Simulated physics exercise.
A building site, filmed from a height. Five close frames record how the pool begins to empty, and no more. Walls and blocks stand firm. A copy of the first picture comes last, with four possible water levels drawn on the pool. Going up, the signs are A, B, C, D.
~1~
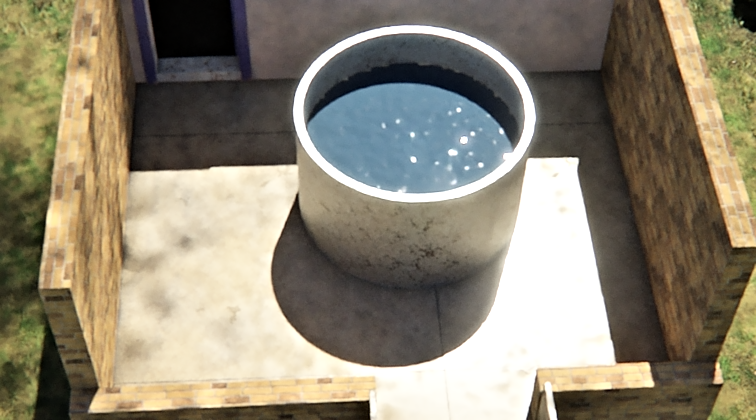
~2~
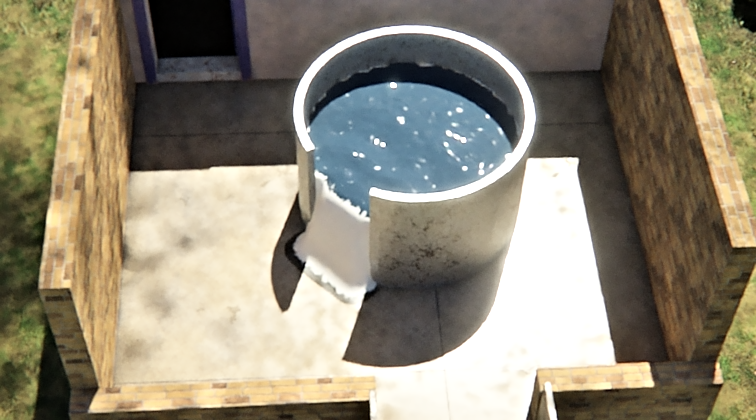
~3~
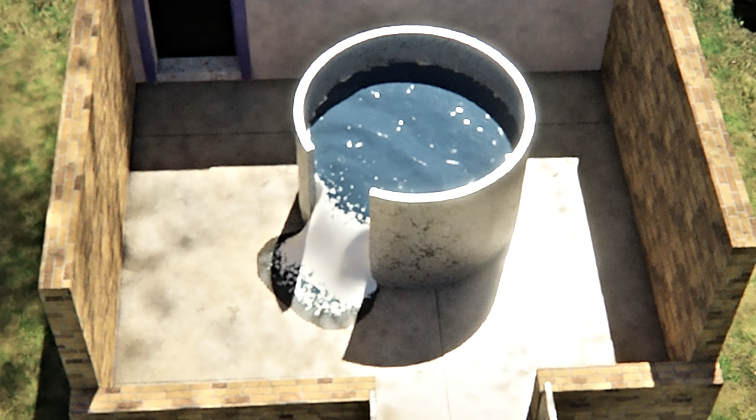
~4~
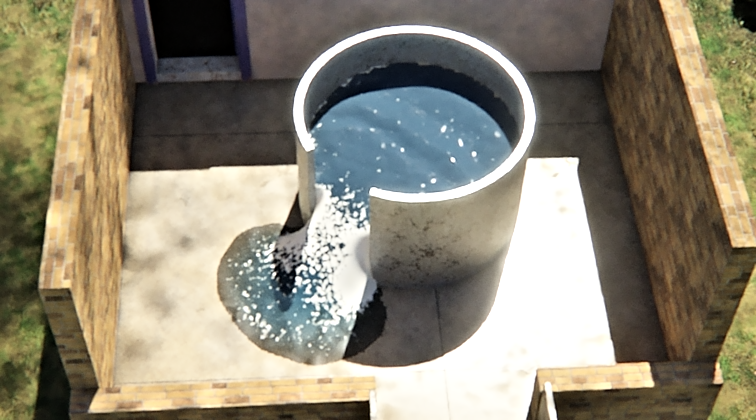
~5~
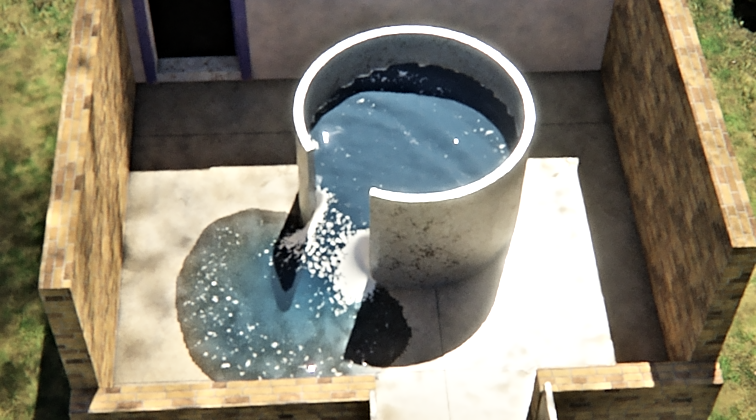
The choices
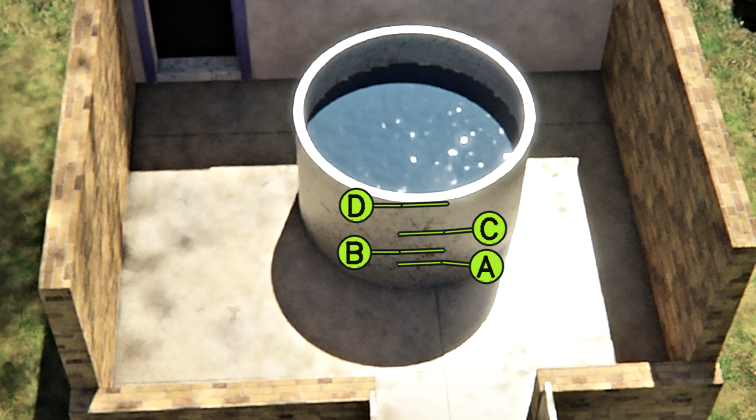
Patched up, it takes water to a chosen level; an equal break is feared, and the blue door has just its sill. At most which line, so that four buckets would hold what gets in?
Choose B.
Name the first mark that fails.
C it is.
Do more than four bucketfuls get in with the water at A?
No, not at all.
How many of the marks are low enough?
Two of the four.
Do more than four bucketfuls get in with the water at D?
Yes, it does.
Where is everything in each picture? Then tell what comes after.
Water in the pool at rest, its middle at (413, 140); foot of the blue doorway at (200, 81); open gate at (456, 368).
Water covers 2 % of the ground and shows as far out as (297, 242).
Water covers 4 % of the ground and shows as far out as (266, 269).
Water covers 9 % of the ground and shows as far out as (235, 259).
Water covers 18 % of the ground and shows as far out as (202, 310).
On the marked copy, A at (420, 263); B at (421, 251); C at (422, 233); D at (424, 204); from the bottom up A, B, C, D.
Choosing A, nothing gets over.
Choosing B, a bucket or two gets in.
Choosing C, about 14 bucketfuls get in.
Choosing D, dozens of bucketfuls pour in.
